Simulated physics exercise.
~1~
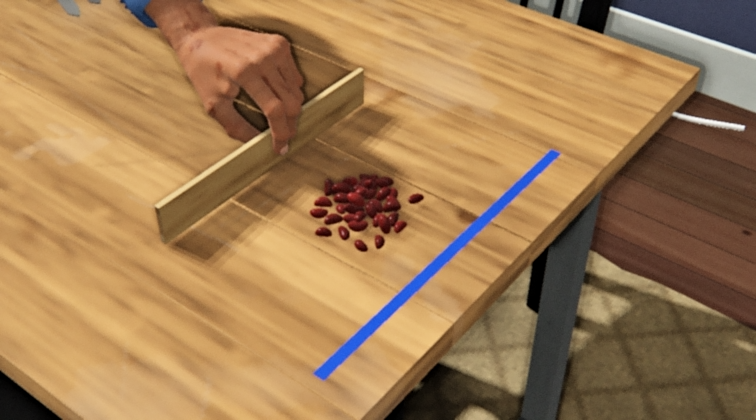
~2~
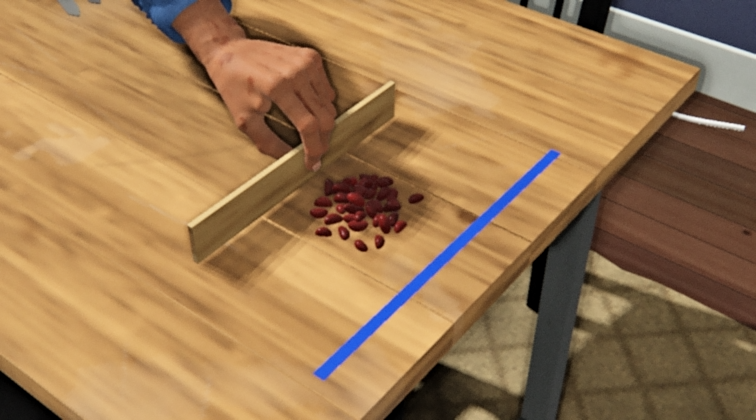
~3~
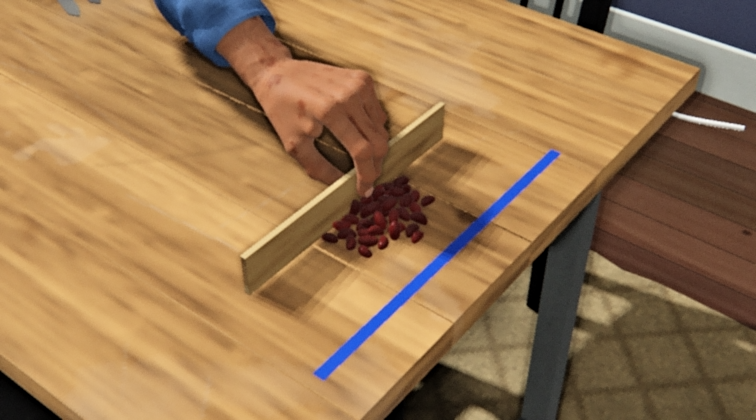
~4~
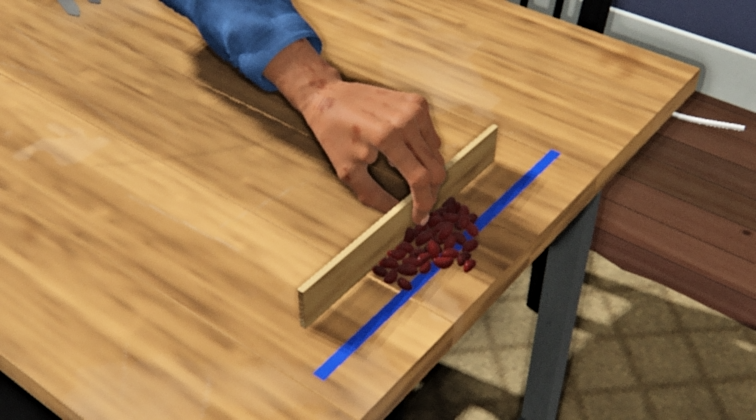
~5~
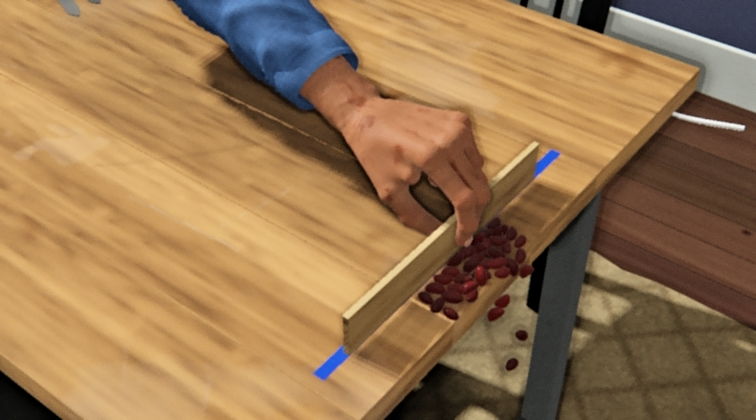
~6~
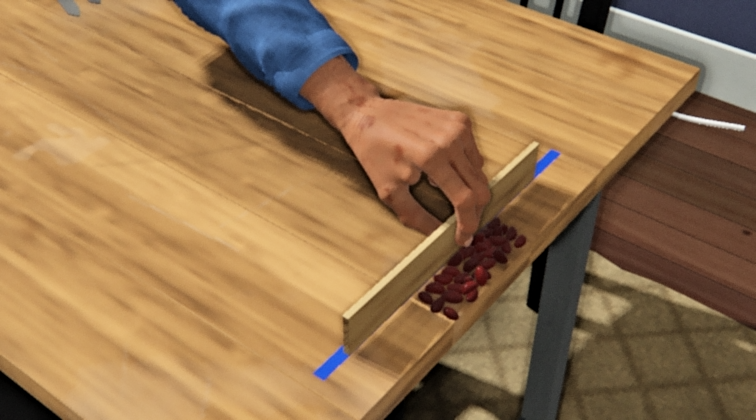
Hand sliding a wooden strip across a table to blue tape, pushing dark red beans until a few drop off the edge.
